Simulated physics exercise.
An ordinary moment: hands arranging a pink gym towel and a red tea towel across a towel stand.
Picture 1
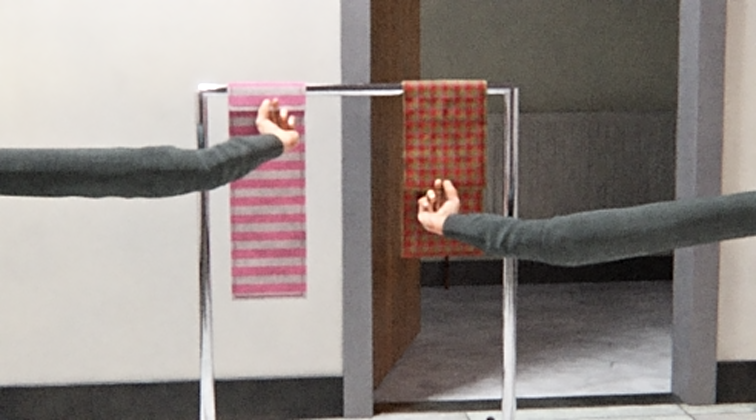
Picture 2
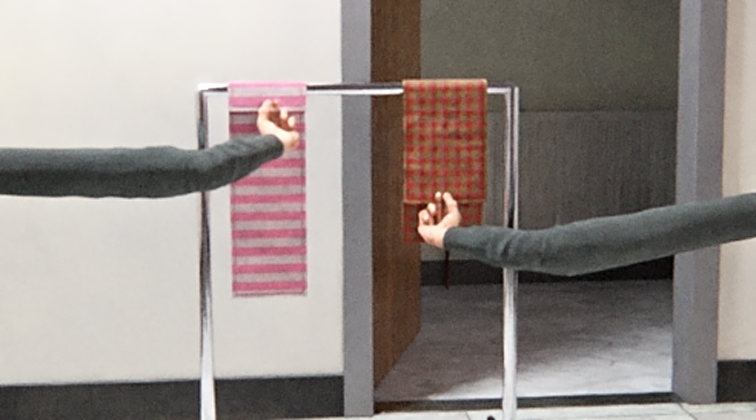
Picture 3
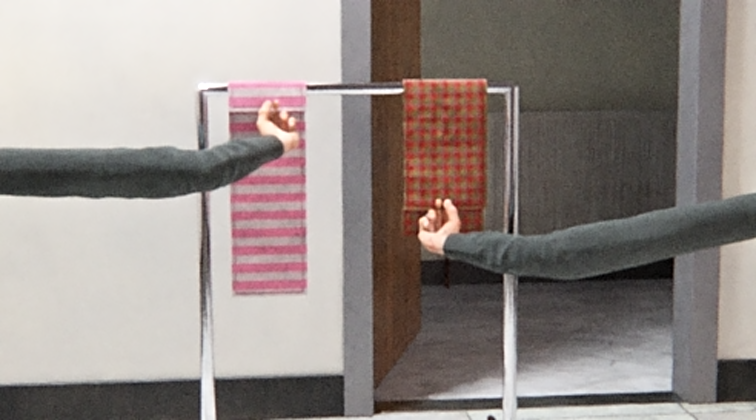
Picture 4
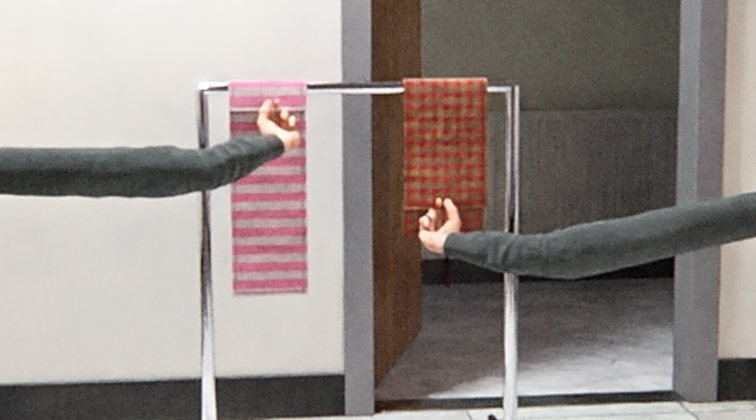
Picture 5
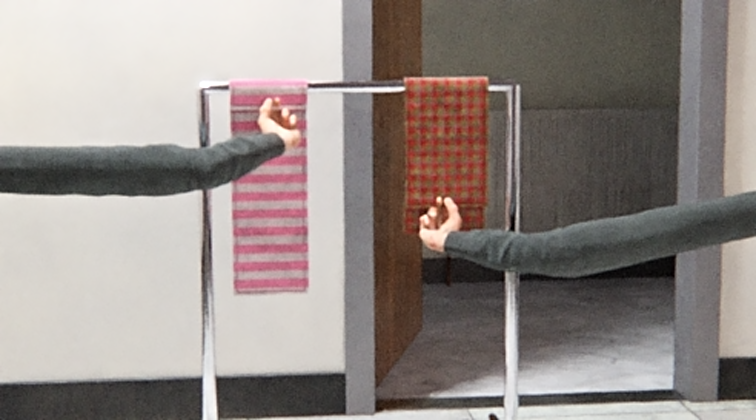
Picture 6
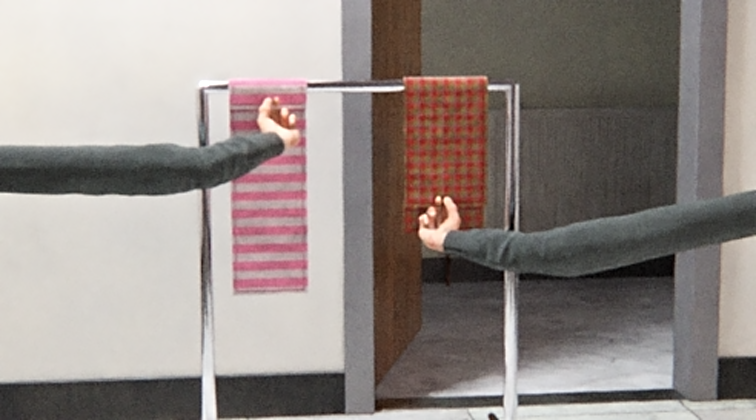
Right hand drawing the front of a red checked towel slightly lower, then staying still, beside another holding a pink striped towel.
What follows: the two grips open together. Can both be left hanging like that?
In the end the pink gym towel slips to the floor; the red tea towel keeps its place.
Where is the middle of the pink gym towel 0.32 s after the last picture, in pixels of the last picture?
At about (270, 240).
Then, 0.32 s after the last picture, gym towel clear of the rail and dropping near (270, 240); tea towel still hanging.
Then, 0.54 s after the last picture, gym towel clear of the rail and dropping; tea towel still hanging.
Then, 0.82 s after the last picture, gym towel in a heap on the floor; tea towel still hanging.
At rest, gym towel in a heap on the floor; tea towel still hanging. The pink gym towel is pulled off by its long side and the red tea towel stays on.
